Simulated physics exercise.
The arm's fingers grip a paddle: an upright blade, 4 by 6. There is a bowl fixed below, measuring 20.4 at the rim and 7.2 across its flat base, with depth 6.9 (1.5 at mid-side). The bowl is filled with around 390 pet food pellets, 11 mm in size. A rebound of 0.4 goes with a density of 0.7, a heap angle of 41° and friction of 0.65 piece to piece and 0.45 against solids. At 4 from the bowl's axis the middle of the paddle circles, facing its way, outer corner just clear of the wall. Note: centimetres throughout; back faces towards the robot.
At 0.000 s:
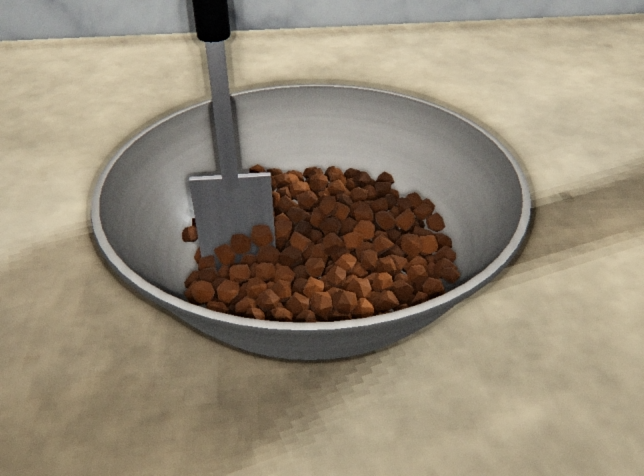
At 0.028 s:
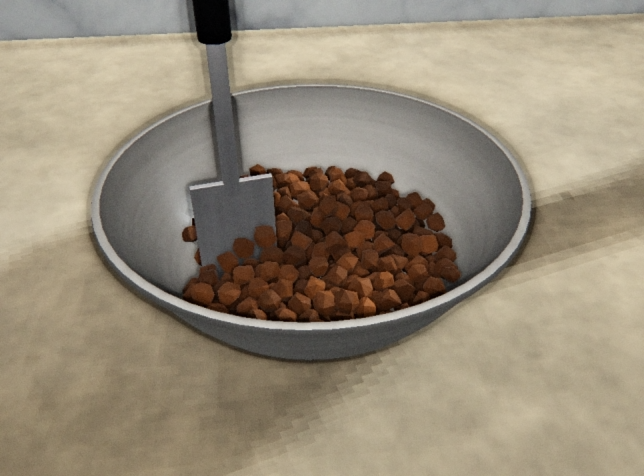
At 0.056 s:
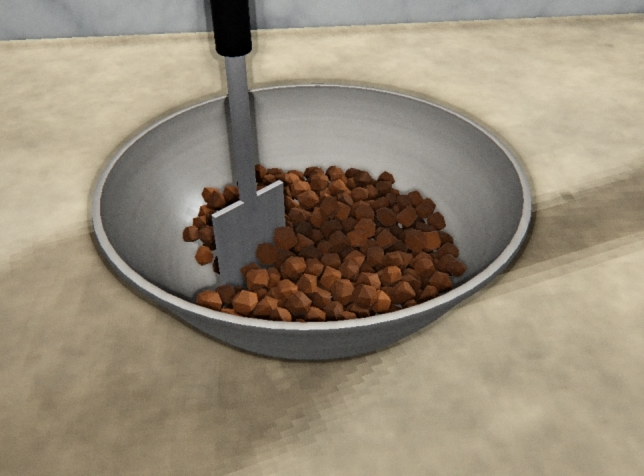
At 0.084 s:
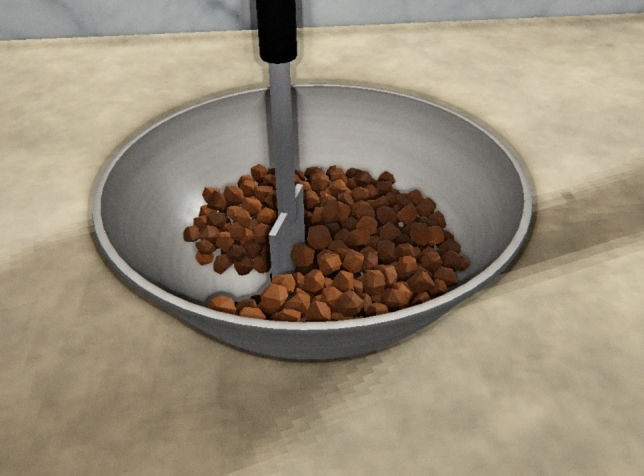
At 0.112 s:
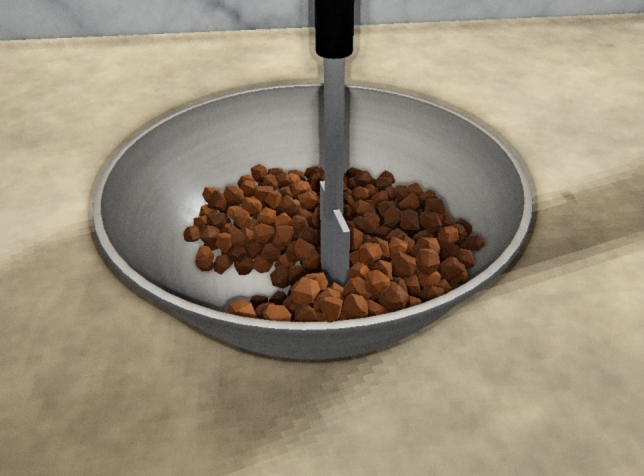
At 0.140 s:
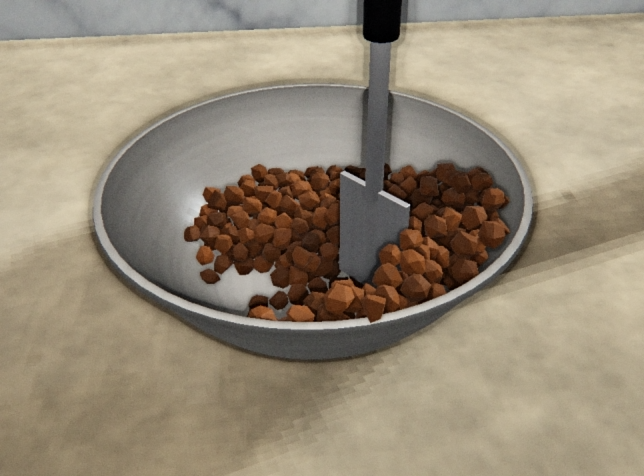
A wide grey metal bowl of reddish-brown pellets sits on a mottled beige countertop below a pale marbled wall, seen from above at an angle by a still camera. A grey flat-bladed paddle with a black handle stands upright among the pellets at the left. Barely moving at first, the paddle then sweeps rightward through the near side, turning edge-on and broad again, pushing pellets toward the right wall.
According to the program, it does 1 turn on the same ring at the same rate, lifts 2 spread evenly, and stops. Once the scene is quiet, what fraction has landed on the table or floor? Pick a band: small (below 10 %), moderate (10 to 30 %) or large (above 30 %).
Moderate, from 10 to 30 %.
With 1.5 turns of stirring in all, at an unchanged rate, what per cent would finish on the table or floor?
About 20 per cent.
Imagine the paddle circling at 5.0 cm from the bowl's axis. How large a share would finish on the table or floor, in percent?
Around 15 in a hundred.
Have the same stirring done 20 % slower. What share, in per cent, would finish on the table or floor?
In that case it comes to around 5 percent.
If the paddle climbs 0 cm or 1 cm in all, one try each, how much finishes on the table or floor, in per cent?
Estimates: 20 % then 20 %.
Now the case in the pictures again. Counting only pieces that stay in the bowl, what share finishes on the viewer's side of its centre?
I'd put it at roughly 50 per cent.
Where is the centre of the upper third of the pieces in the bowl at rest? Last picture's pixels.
Near (286, 209).
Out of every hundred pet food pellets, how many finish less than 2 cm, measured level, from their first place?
Near 10 % of the pieces.
By 0.22 s, 213° round, highest piece 10 above the table; 374 in the bowl, 15 in flight or on the tool.
By 0.29 s, 297° round, highest piece 10 above the table; 347 in the bowl, 3 on the table or floor, 39 in flight or on the tool.
By 0.53 s, 0° round, highest piece 8 above the table; 330 in the bowl, 56 on the table or floor, 3 in flight or on the tool.
By 1.23 s, 0° round, highest piece 8 above the table; 330 in the bowl, 59 on the table or floor.
Final count, 330 in the bowl, 59 on the table or floor. That is 15 % on the table or floor.
